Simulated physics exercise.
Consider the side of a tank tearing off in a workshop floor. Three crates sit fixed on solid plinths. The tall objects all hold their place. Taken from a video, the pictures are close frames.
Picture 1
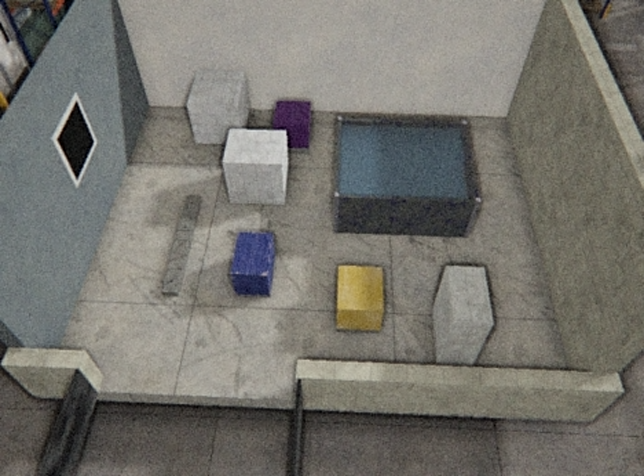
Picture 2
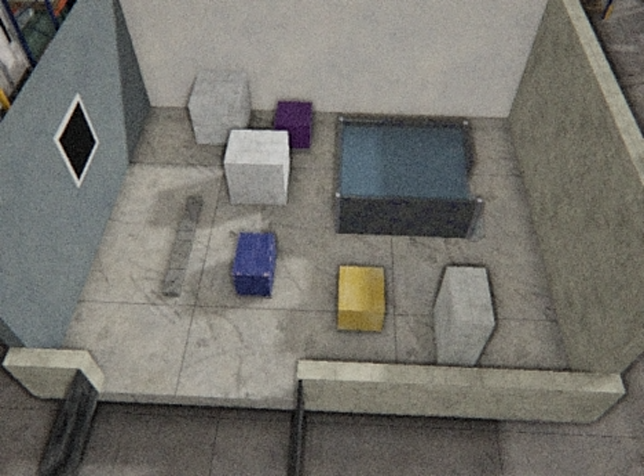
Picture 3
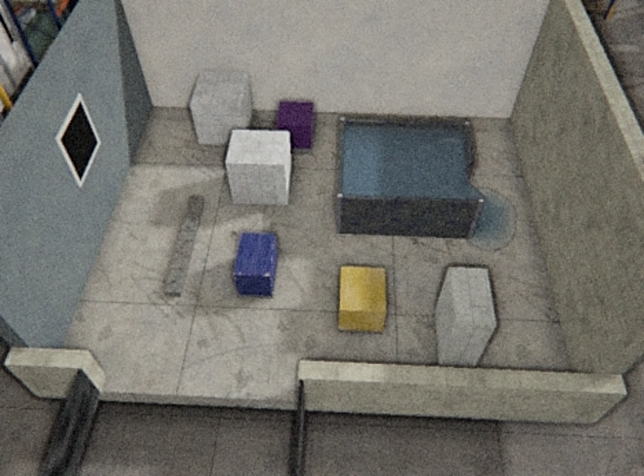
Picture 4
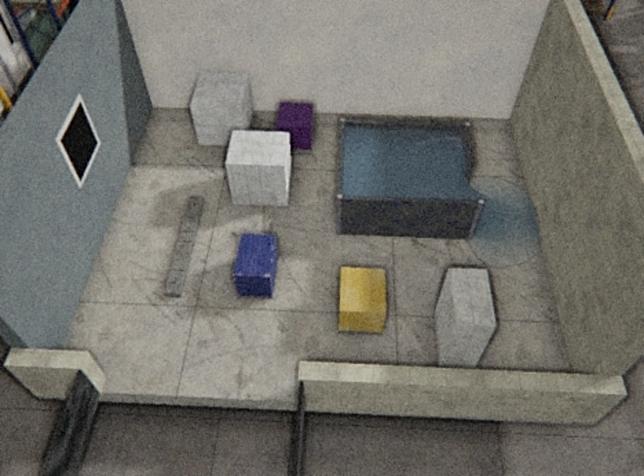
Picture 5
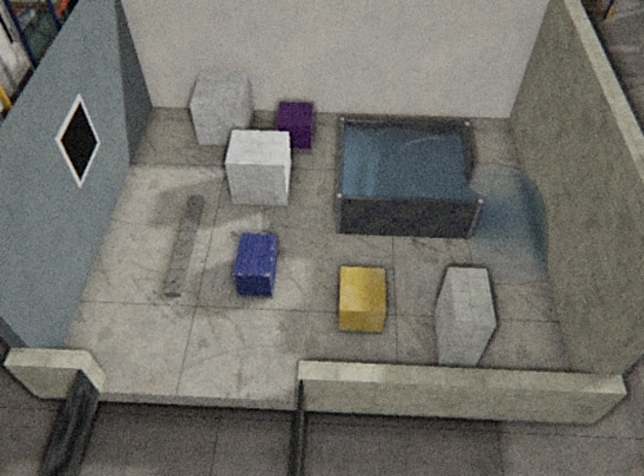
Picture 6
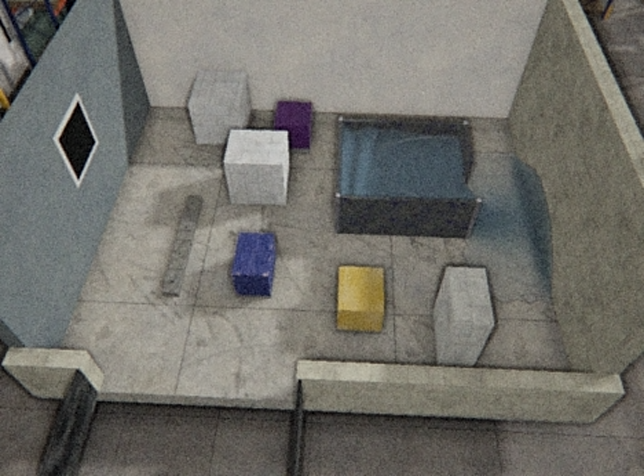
Water poured out through the right side of the dark open tank, spread across the grey floor to the right-hand wall, and ran along it toward the front, while the blocks stayed still.
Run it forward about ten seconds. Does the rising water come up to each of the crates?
The yellow crate - yes, it does. The blue crate - yes, it does. The purple crate - yes, it does.
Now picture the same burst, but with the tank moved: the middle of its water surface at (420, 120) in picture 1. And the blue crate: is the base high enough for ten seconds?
Result - blue crate gets flooded.
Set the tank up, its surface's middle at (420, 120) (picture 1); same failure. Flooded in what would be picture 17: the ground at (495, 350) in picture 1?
At that place: Covered.
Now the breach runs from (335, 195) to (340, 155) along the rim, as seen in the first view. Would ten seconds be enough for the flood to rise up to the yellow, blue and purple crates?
Result: Yellow is not reached; blue is swamped; purple is swamped.
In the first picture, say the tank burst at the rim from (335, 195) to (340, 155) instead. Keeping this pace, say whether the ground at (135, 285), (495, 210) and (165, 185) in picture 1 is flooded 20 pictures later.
Sodden, then spared, then sodden.
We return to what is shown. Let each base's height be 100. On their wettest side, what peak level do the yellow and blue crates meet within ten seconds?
150 and 230 per cent, in that order.
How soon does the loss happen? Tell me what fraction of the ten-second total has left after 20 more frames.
Close to 0 per cent.
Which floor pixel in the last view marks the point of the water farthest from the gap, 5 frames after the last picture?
Somewhere close to (565, 396).
A moment on, water covers 15 % of the floor; the yellow crate not reached, the blue crate not reached, the purple crate not reached.
Next, water covers 25 % of the floor; the yellow crate not reached, the blue crate not reached, the purple crate not reached.
Then, water covers 45 % of the floor; the yellow crate water round its plinth, the blue crate water round its plinth, the purple crate water round its plinth.
Later, water covers 80 % of the floor; the yellow crate water round its plinth, the blue crate water round its plinth, the purple crate water round its plinth.
In the end, water covers 100 % of the floor; the yellow crate was topped, the blue crate was topped, the purple crate was topped.
